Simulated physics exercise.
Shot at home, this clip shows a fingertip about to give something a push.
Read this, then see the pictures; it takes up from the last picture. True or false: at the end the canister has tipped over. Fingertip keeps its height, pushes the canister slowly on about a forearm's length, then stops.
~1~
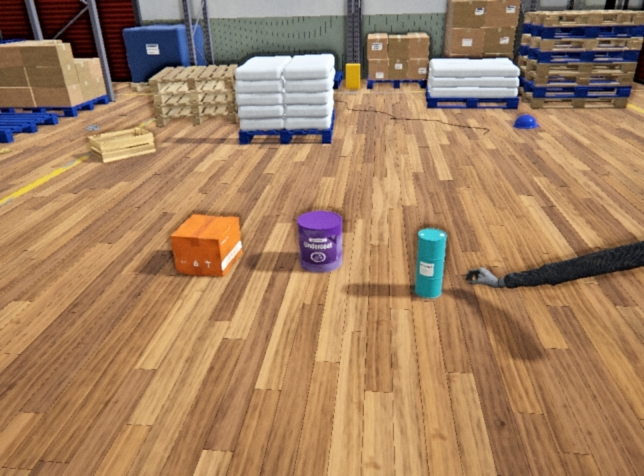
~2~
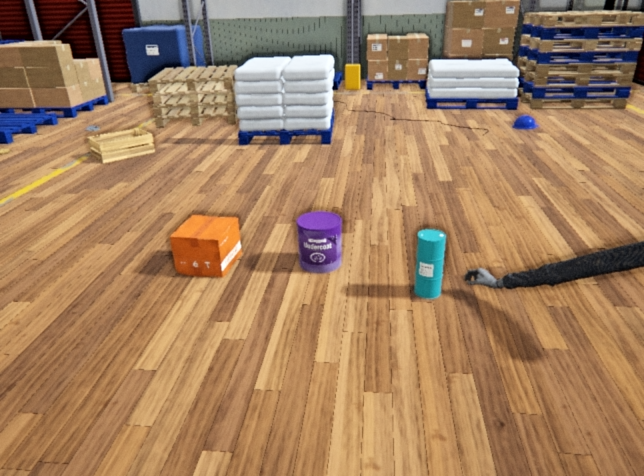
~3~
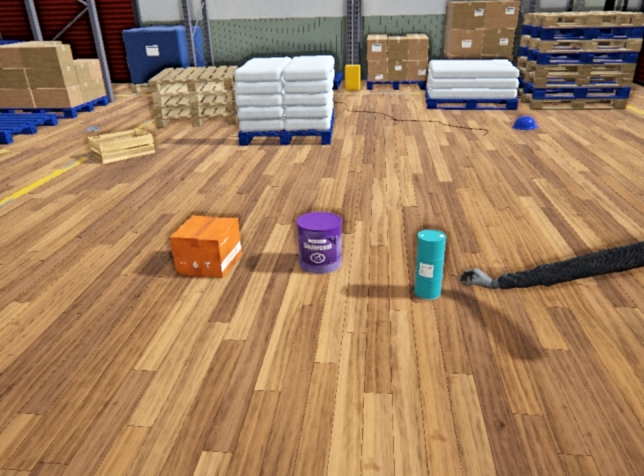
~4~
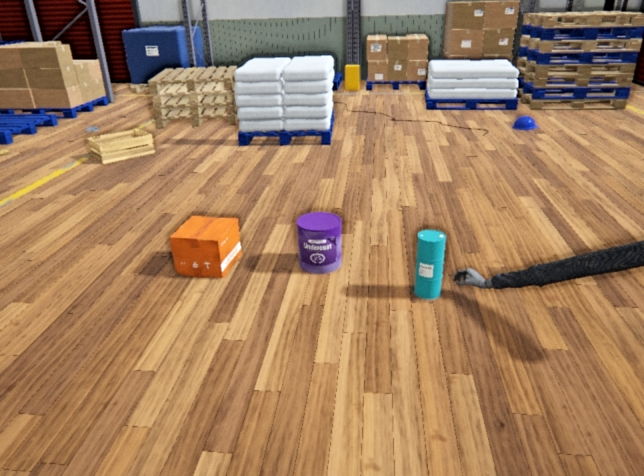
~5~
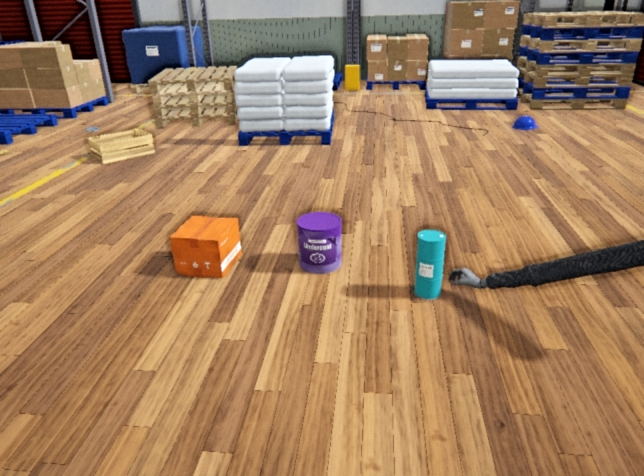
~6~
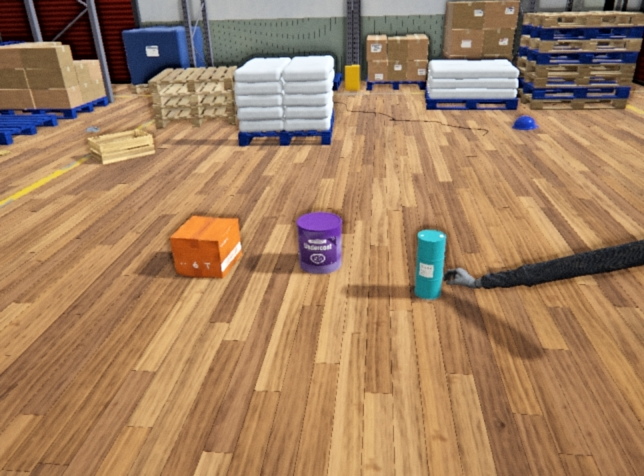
False.
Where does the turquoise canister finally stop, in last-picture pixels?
It finishes at around (365, 263).
Then, 0.30 s later than the last frame, turquoise canister moved a little near (417, 264).
Then, 0.70 s later than the last frame, turquoise canister moved about its own width near (396, 264).
Then, 1.00 s later than the last frame, turquoise canister moved well along near (380, 263).
Then, 1.30 s later than the last frame, turquoise canister moved well along near (365, 263).
When it is over, moved from the start, turquoise canister. End places, in pixels of the last picture, turquoise canister near (365, 263).
